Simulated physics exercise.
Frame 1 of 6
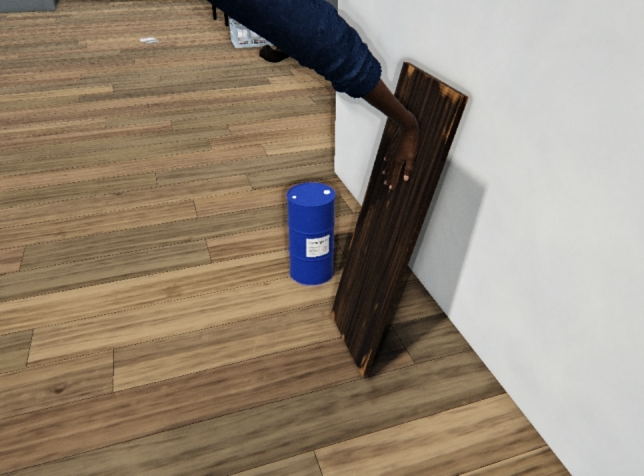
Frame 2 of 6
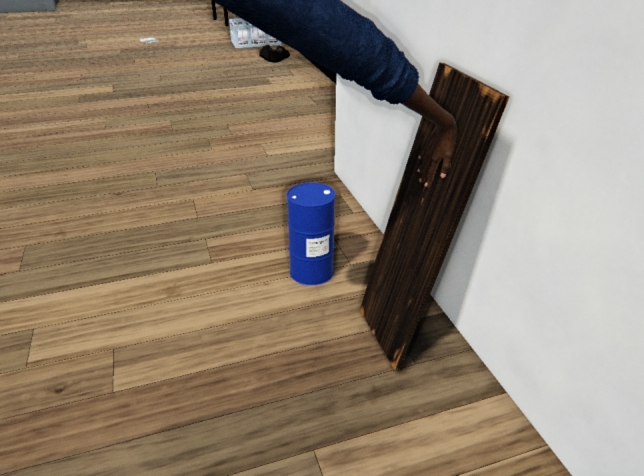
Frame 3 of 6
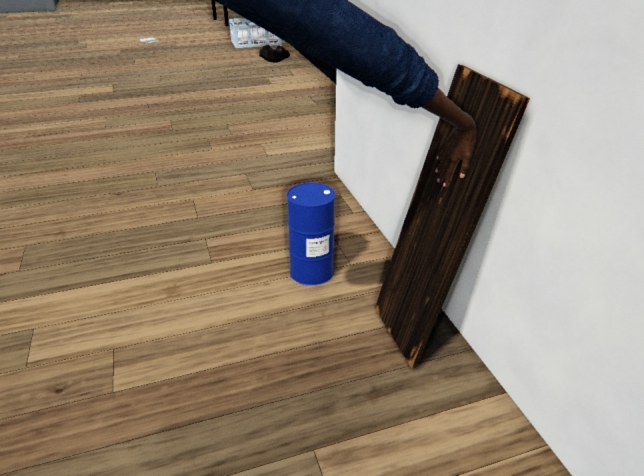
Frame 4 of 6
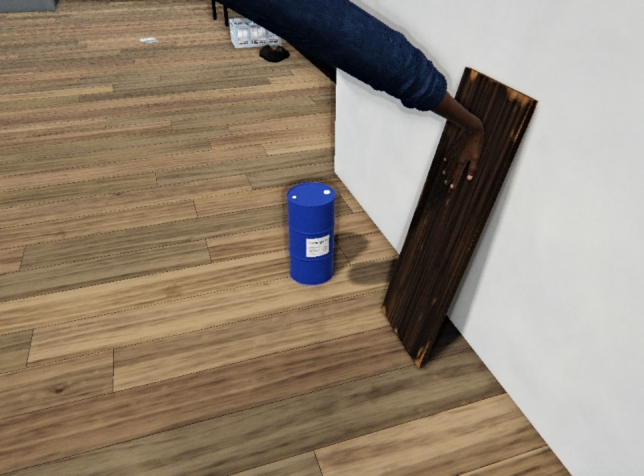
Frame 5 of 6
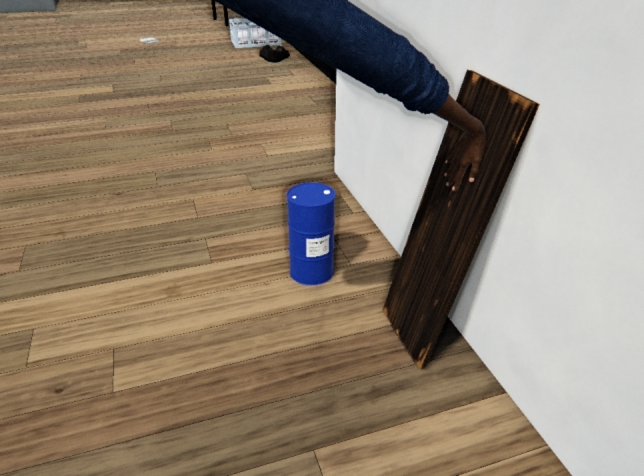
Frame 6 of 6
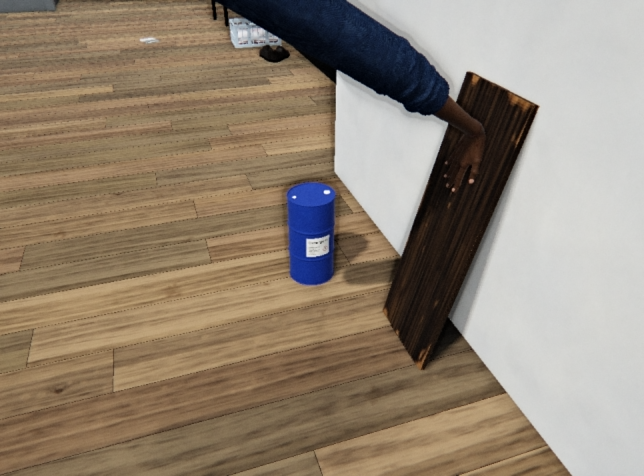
A dark wooden board, held near its top by a hand in a blue sleeve, moves right, away from a blue canister on the wood floor, and leans against the white wall, where the hand stays on it.
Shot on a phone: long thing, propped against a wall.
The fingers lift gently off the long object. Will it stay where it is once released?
Yes.
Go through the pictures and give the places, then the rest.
Not yet at the wall; black board (384, 229); blue canister (311, 235), in the first picture.
Not yet at the wall; black board (418, 226); blue canister (311, 235), in the second picture.
Not yet at the wall; black board (436, 226); blue canister (311, 235), in the third picture.
Not yet at the wall; black board (443, 227); blue canister (311, 235), in the fourth picture.
Leant on the wall, still held; black board (445, 229); blue canister (311, 235), in the fifth picture.
Leant on the wall, still held; black board (444, 230); blue canister (311, 235), in the sixth picture.
Then, 0.20 s past the last view, nothing moves.
Then, 0.70 s past the last view, black board resting near (444, 230).
Finally, both still in place. Final places as the last picture's camera would see them, black board near (444, 230). The board holds.
